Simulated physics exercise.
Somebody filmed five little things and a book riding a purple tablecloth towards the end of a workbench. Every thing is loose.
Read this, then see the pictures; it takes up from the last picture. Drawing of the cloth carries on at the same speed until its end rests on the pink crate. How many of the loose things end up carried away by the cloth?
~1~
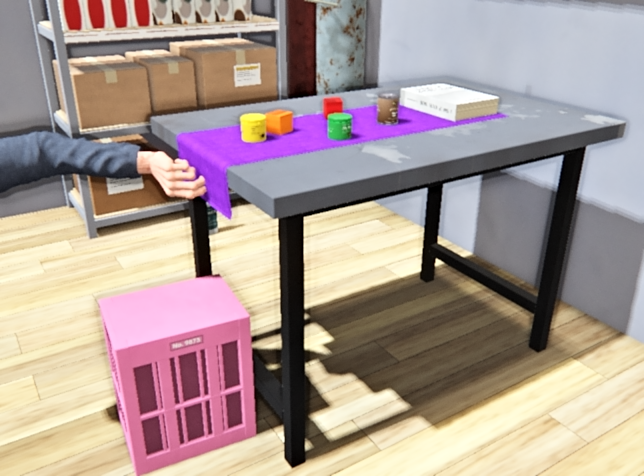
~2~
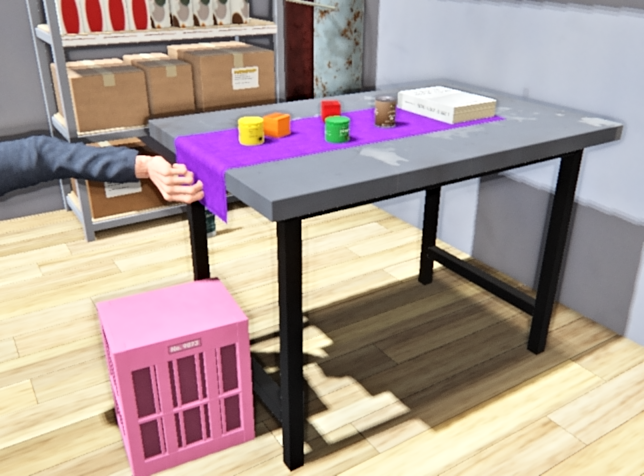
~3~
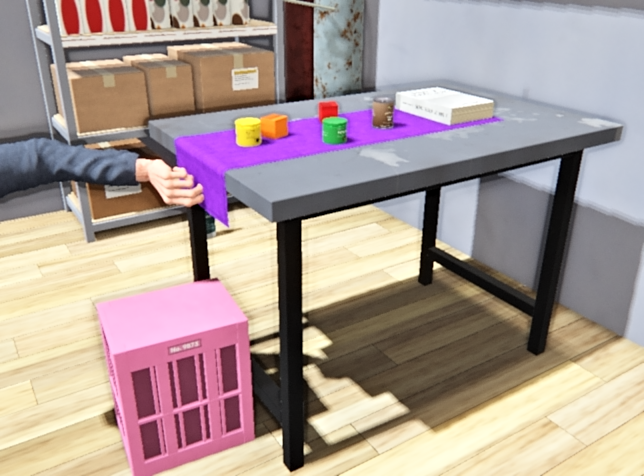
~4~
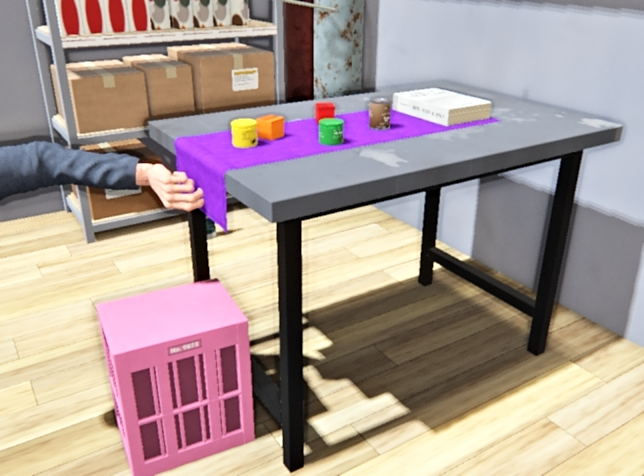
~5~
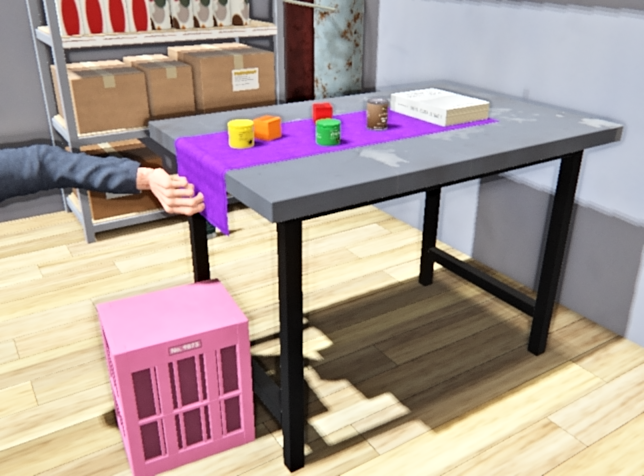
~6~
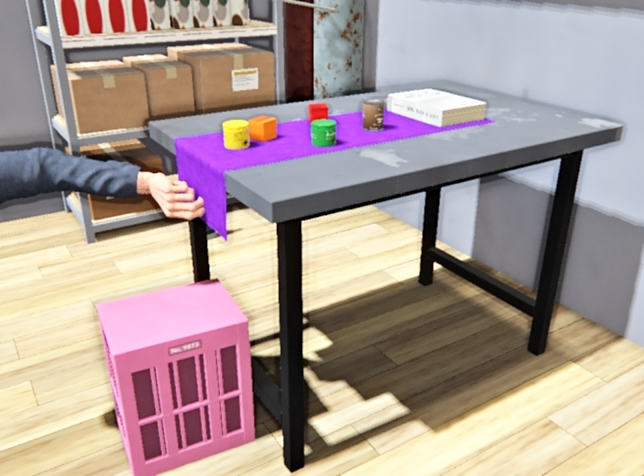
Two end up below.
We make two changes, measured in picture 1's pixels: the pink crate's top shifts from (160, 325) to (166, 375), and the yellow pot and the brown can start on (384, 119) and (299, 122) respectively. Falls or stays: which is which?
Outcome: Yellow pot keeps its perch; brown can is gone.
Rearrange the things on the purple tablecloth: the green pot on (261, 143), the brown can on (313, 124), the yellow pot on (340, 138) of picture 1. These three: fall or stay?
The green pot ends up off; the brown can stays put; the yellow pot stays put.
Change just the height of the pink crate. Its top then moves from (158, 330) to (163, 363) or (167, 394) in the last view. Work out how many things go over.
Counts: 3 / 4.
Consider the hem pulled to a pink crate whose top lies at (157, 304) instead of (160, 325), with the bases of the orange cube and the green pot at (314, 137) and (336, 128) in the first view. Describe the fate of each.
In the end the orange cube is still on top and the green pot is still on top.
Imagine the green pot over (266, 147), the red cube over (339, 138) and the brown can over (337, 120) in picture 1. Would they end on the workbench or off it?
Result - green pot down, red cube still up, brown can still up.
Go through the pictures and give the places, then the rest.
In the first picture, hem (230, 220); yellow pot (253, 117); orange cube (279, 113); green pot (340, 116); red cube (333, 99); brown can (389, 95); top of the crate (160, 325).
In the second picture, hem (227, 225); yellow pot (251, 120).
In the third picture, hem (229, 228); orange cube (274, 117).
In the fourth picture, hem (227, 233); green pot (332, 121); top of the crate (158, 329).
In the fifth picture, hem (229, 237); red cube (323, 105).
In the sixth picture, hem (227, 242); yellow pot (236, 123); orange cube (263, 119); green pot (324, 122); red cube (318, 105); brown can (374, 101).
Soon after, hem near (205, 275); yellow pot gone.
After that, hem on the crate; yellow pot and orange cube gone.
In the end, hem on the crate; yellow pot and orange cube gone. It carries off two.
